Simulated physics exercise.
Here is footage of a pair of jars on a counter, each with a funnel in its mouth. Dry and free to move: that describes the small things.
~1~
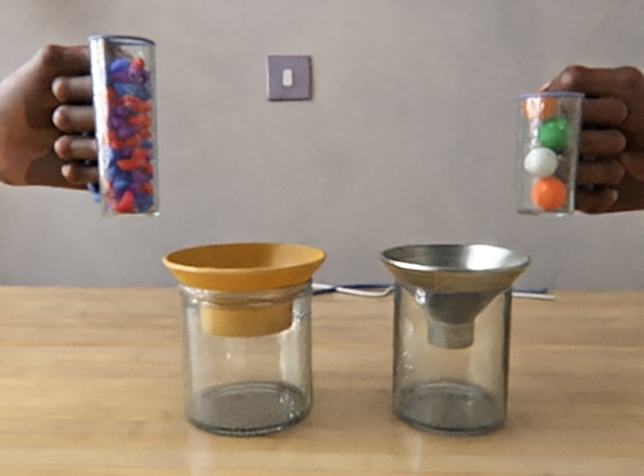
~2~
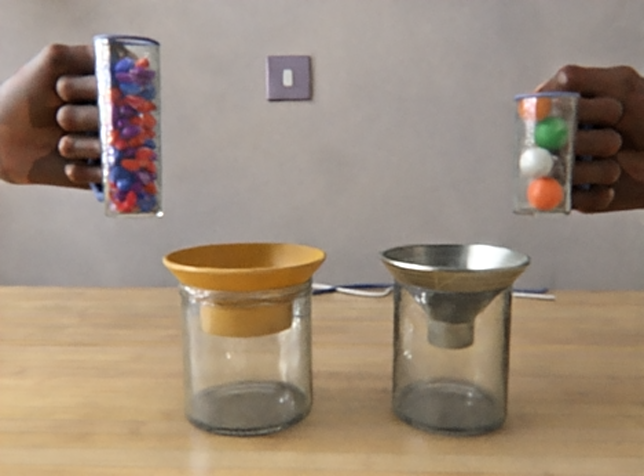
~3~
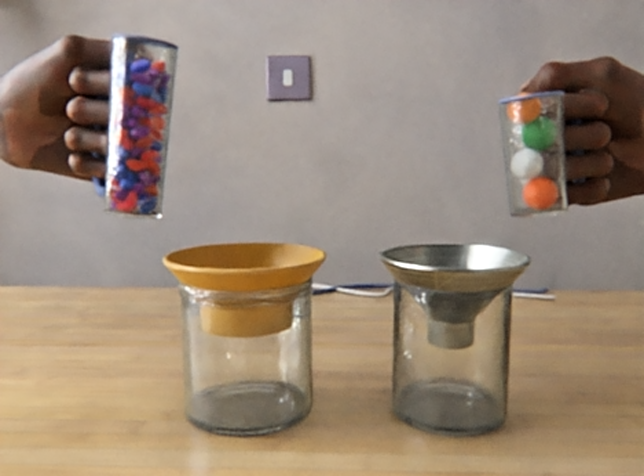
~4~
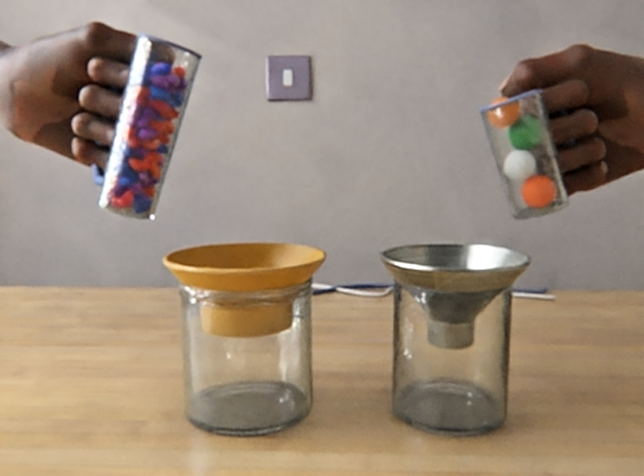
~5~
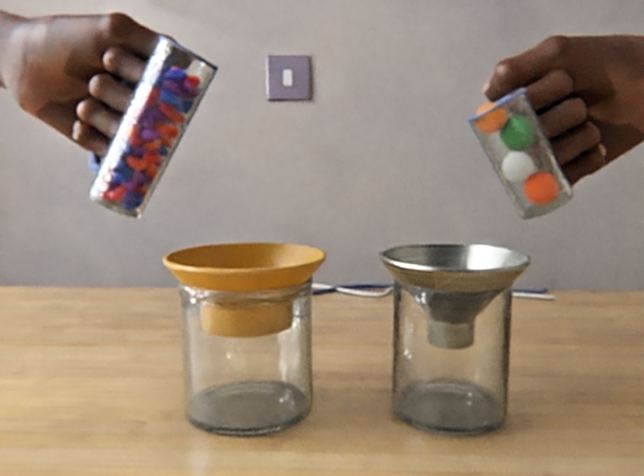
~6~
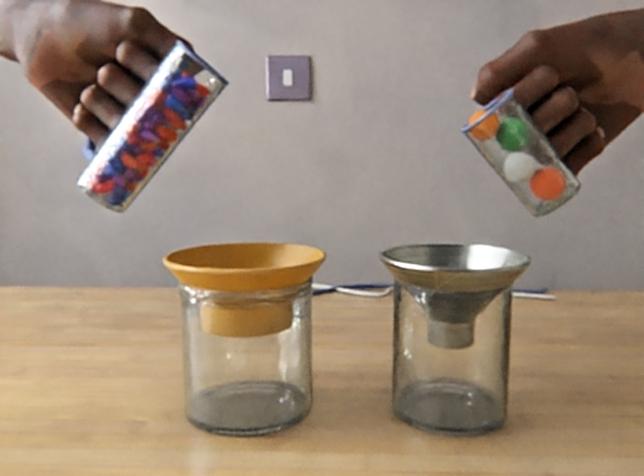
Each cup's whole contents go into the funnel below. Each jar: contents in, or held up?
At the end, left funnel: It is going to stay open; right funnel: It is going to stay open.
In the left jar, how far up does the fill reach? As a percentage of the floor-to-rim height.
Some 20 per cent.
Then, 0.35 s after the last picture, left, all still in the cup; right, all still in the cup.
Then, 0.71 s after the last picture, left, all still in the cup; right, most still in the cup, about a quarter in or over the funnel.
Then, 1.15 s after the last picture, left, about half still in the cup, about a third in or over the funnel, about a quarter down in the jar; right, most in or over the funnel, about a quarter down in the jar.
By the end, left, all down in the jar; right, all down in the jar.
